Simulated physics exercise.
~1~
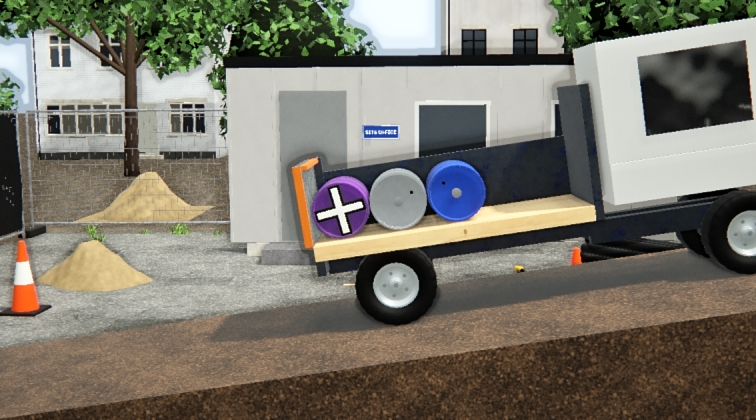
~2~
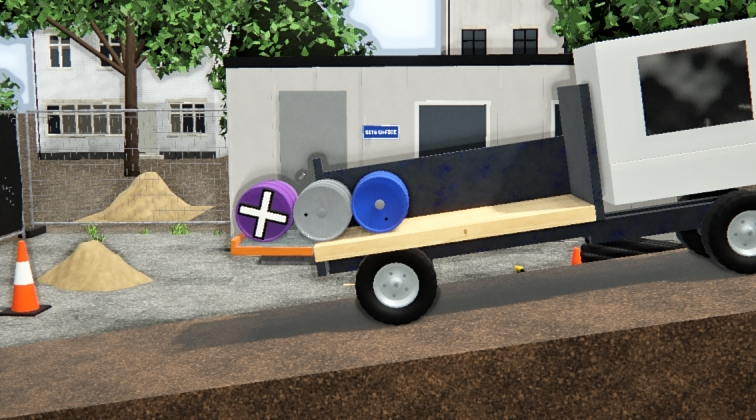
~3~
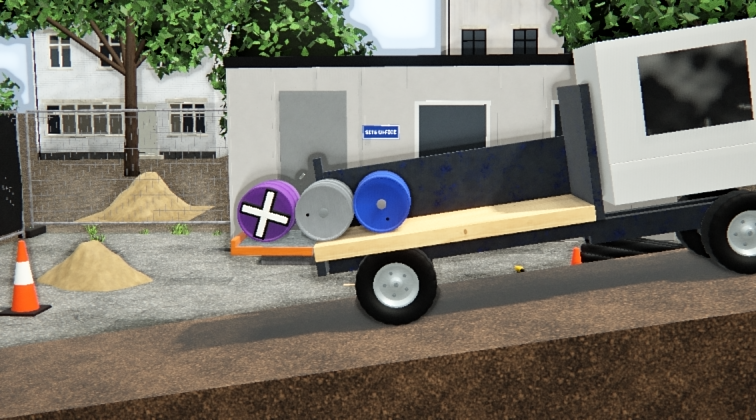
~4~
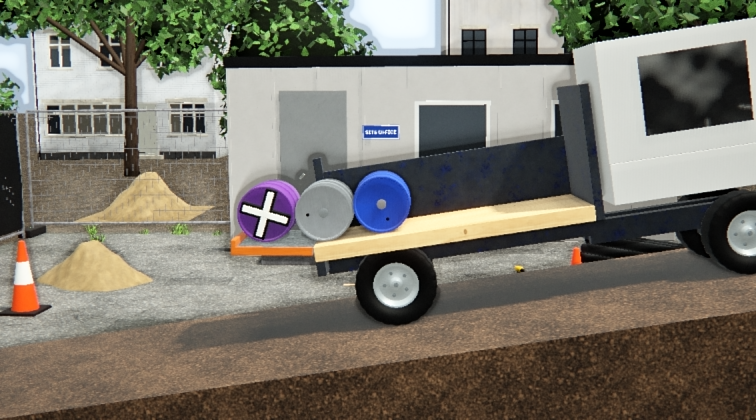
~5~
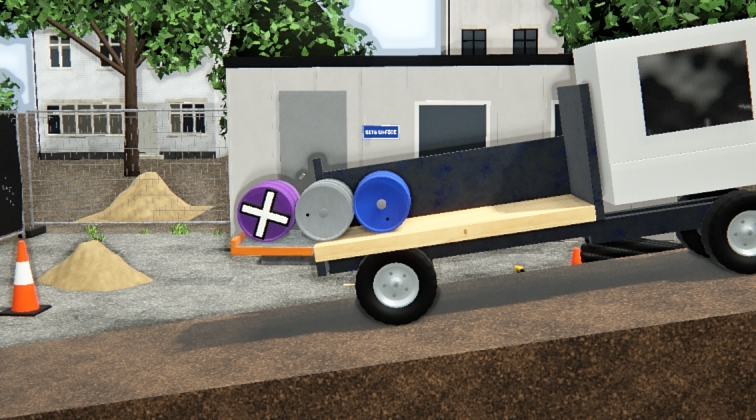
Three barrels roll left as the truck's orange tailgate drops, then rest against one another.
